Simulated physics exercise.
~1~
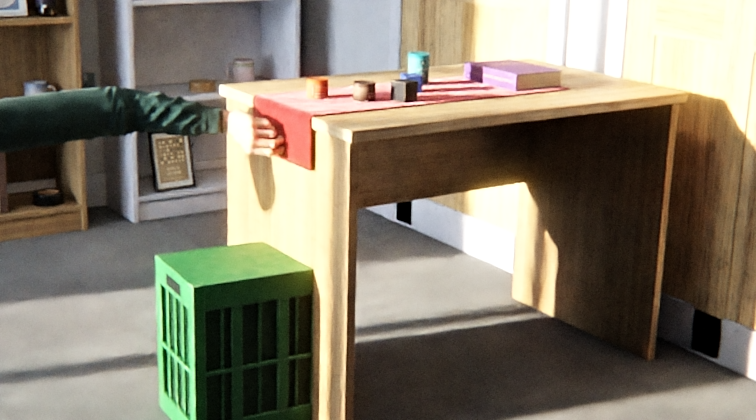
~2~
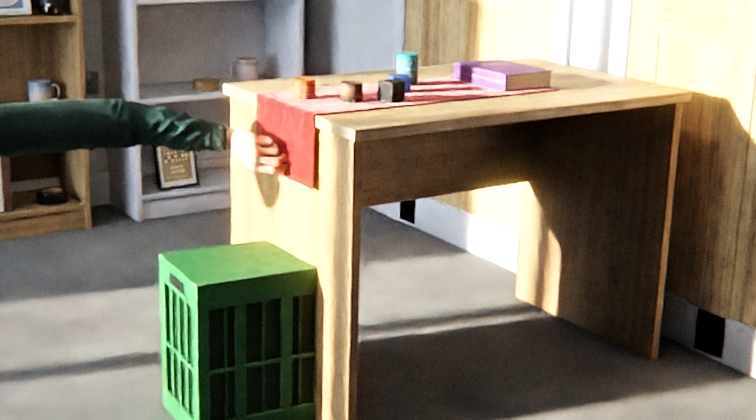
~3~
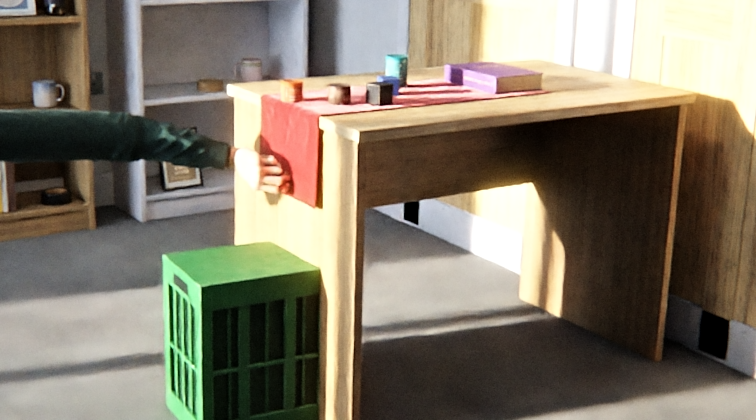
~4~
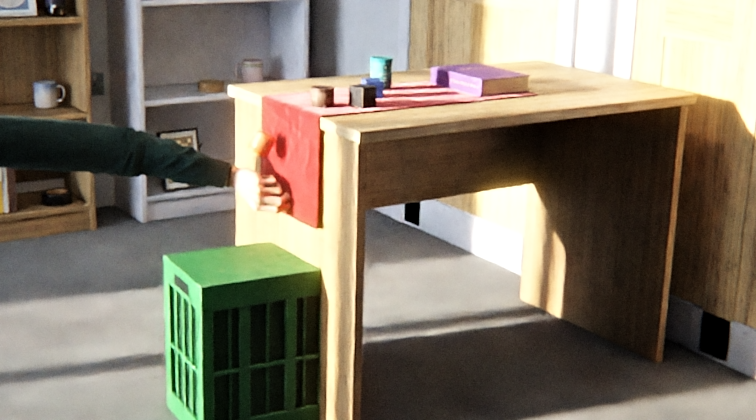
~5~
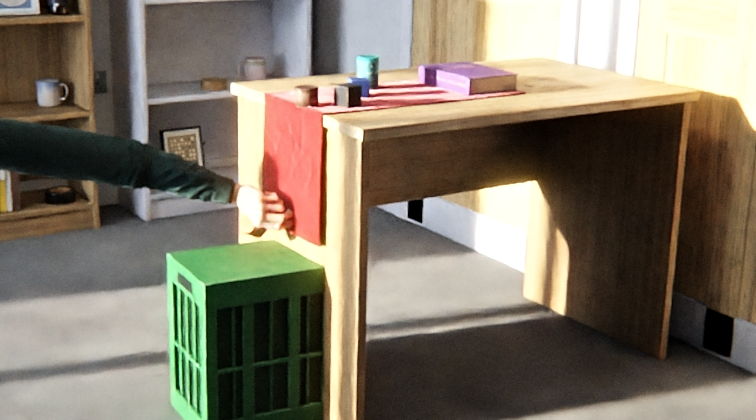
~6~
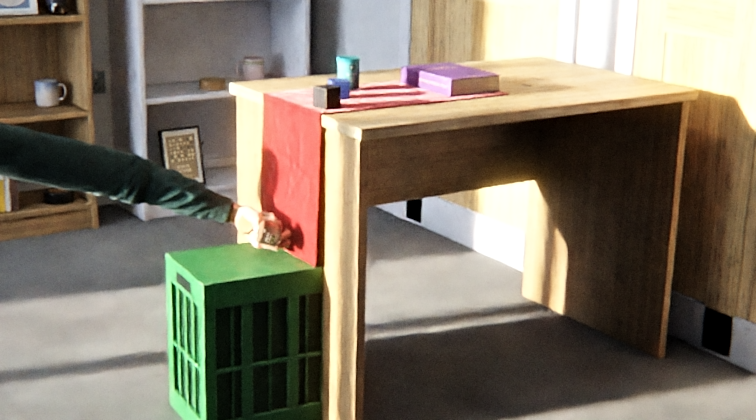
A hand draws a red scarf down to a green crate, and two small pots disappear.
